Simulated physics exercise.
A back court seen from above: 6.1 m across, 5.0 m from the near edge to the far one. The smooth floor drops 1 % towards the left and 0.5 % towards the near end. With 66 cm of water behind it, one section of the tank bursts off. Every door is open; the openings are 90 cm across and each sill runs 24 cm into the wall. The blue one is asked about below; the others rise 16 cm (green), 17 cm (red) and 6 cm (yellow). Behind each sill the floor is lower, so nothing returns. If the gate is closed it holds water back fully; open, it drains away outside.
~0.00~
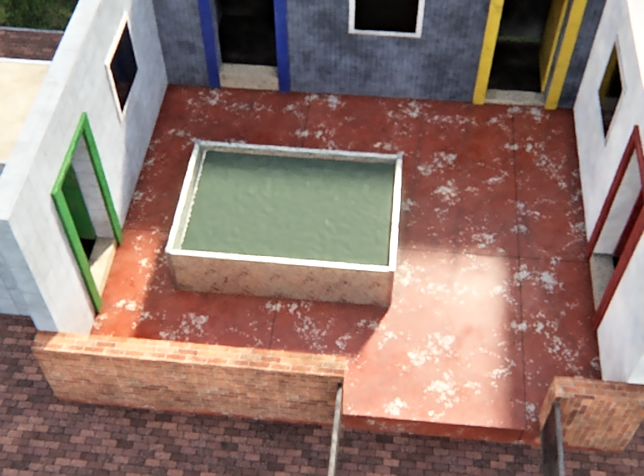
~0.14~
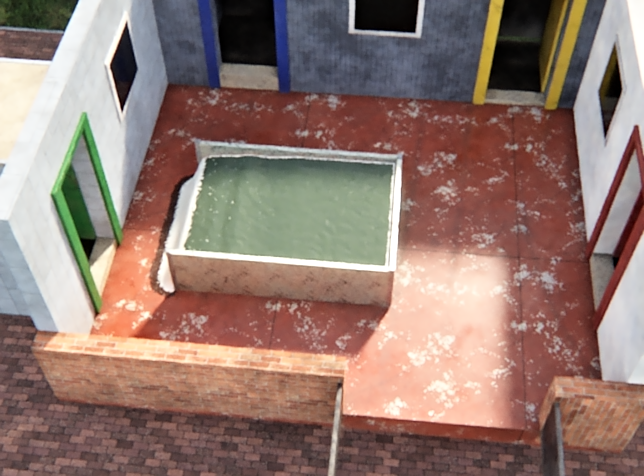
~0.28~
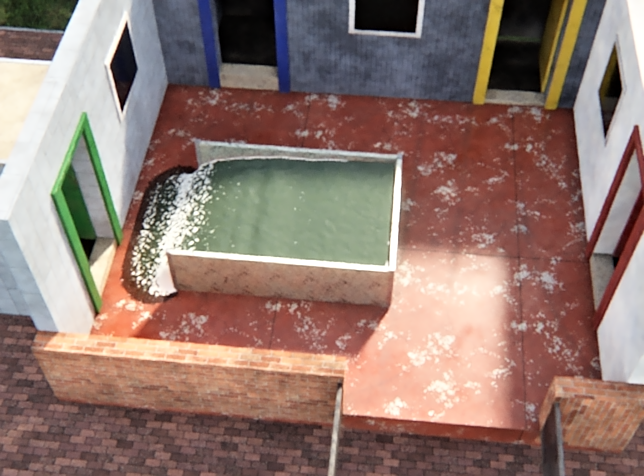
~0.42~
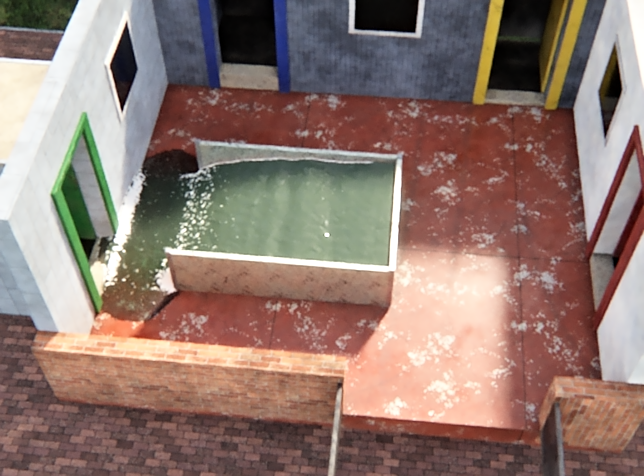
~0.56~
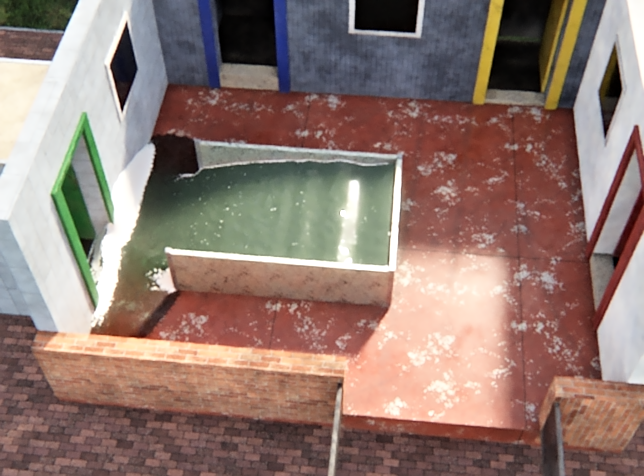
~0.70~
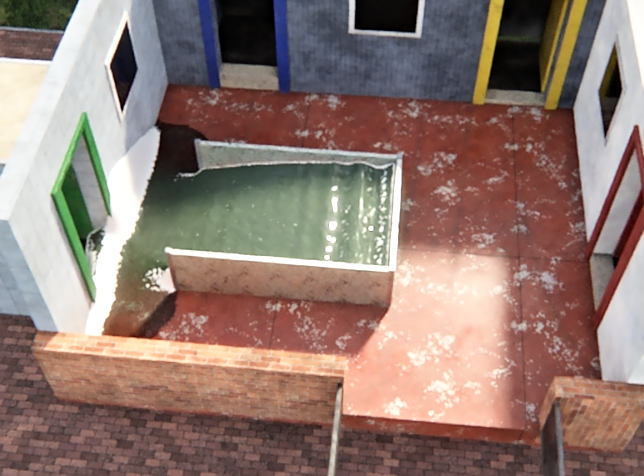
Green water bursting from the left side of a raised tank in a walled courtyard, spreading over red floor to the green-framed doorway.
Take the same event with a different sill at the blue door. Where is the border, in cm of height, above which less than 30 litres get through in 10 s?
Some 18 cm above the ground.
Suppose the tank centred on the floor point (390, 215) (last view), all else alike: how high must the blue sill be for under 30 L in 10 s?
Some 16 cm.
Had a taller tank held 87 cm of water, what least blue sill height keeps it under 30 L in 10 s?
Then roughly 24 cm.
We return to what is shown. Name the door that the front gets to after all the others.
Last comes the red one.
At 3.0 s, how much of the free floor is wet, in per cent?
Near 55 per cent is wet.
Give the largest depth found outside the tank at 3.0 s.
About 39 cm.
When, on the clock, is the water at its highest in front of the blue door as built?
At about 2.6 s.
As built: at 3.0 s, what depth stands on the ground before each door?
Depths in cm: Blue 24, green 29, red 0, yellow 0.
After 1.4 s water covers 20 % of the floor, deepest (50 cm) near (127, 217); it has not reached the blue door.
After 3.0 s water covers 55 % of the floor, deepest (39 cm) near (79, 371); 24 cm at the blue door, 1 litre in over its 26 cm sill.
After 10.0 s water covers 95 % of the floor, deepest (12 cm) near (79, 371); 7 cm at the blue door, 2 litres in over its 26 cm sill.
At the blue door as built, the water arrived by 1.5 s and peaked near 25 cm at 2.6 s.
With a sill of 15.5 cm, 45 litres would have come in within the 10 s; with 21 cm, 13 litres. So under 30 litres takes about 18 cm.
